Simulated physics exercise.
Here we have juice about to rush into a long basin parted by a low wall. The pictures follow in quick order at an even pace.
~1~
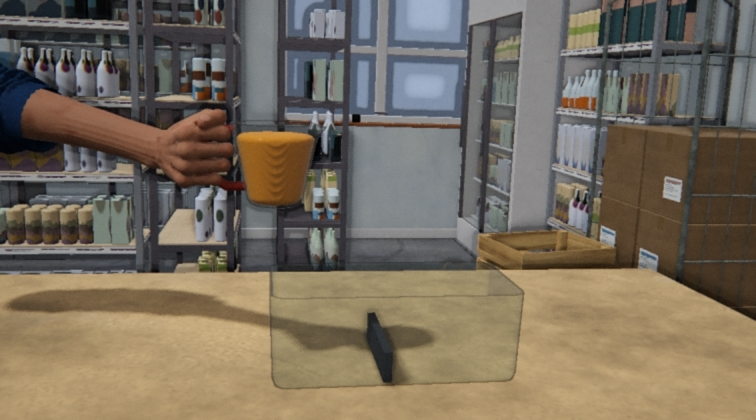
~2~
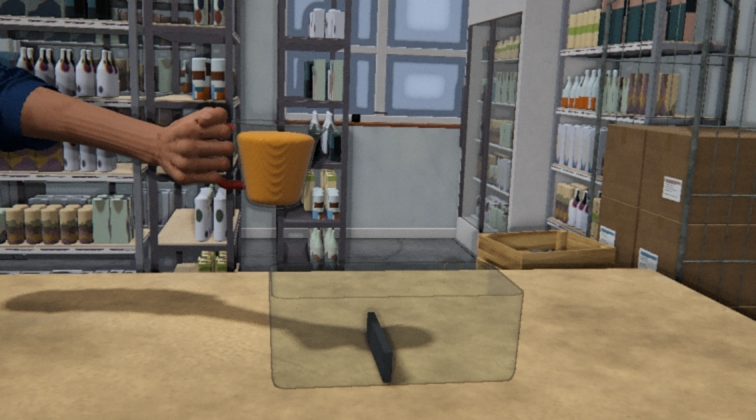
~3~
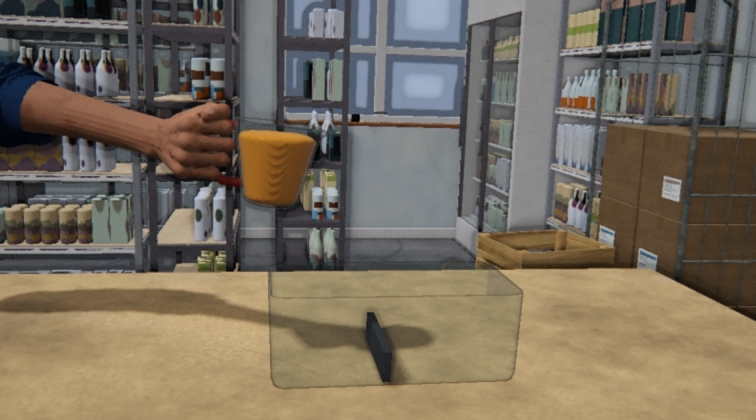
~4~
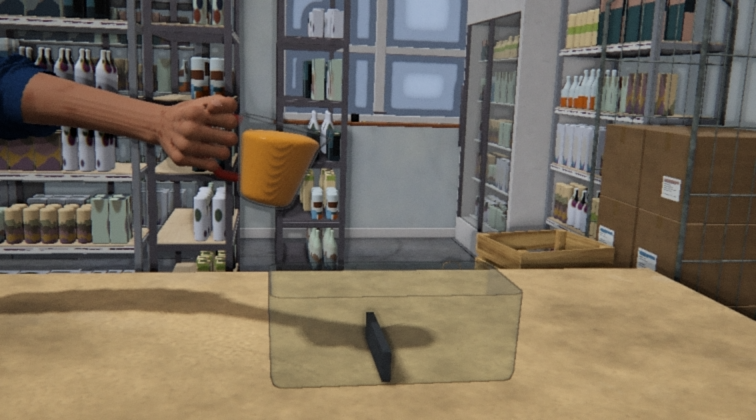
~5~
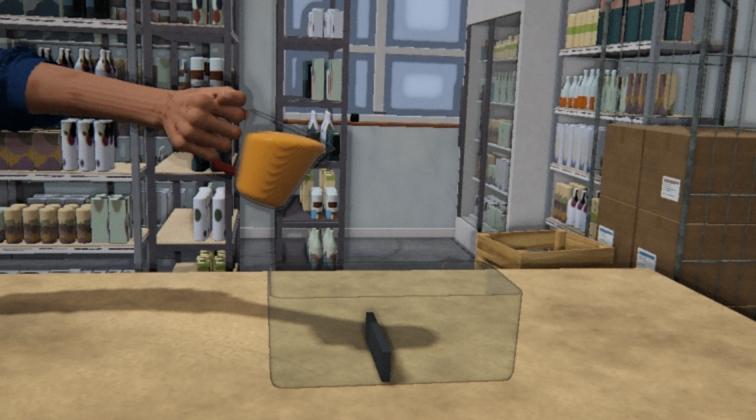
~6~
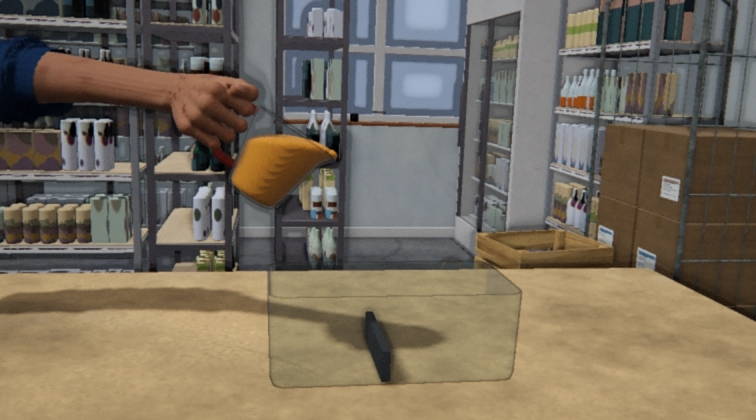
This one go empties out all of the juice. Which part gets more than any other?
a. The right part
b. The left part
The left part.
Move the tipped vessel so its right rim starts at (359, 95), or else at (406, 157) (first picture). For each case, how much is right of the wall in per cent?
Estimate, in order: 90 and 95 per cent.
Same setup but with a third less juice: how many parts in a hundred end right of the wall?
About 5 in a hundred.
A moment on, the tilt is 94° and 42 per cent is still to pour, 9 is left of the wall and 12 right of it.
Next, the tilt is 101° and 7 per cent is still to pour, 55 is left of the wall and 25 right of it.
Then the tilt is 101° and 0 per cent is still to pour, 70 is left of the wall and 25 right of it.
Later the tilt is 101° and 0 per cent is still to pour, 71 is left of the wall and 27 right of it.
Finally, 71 per cent lies left of the wall, 27 right of it and 2 outside.
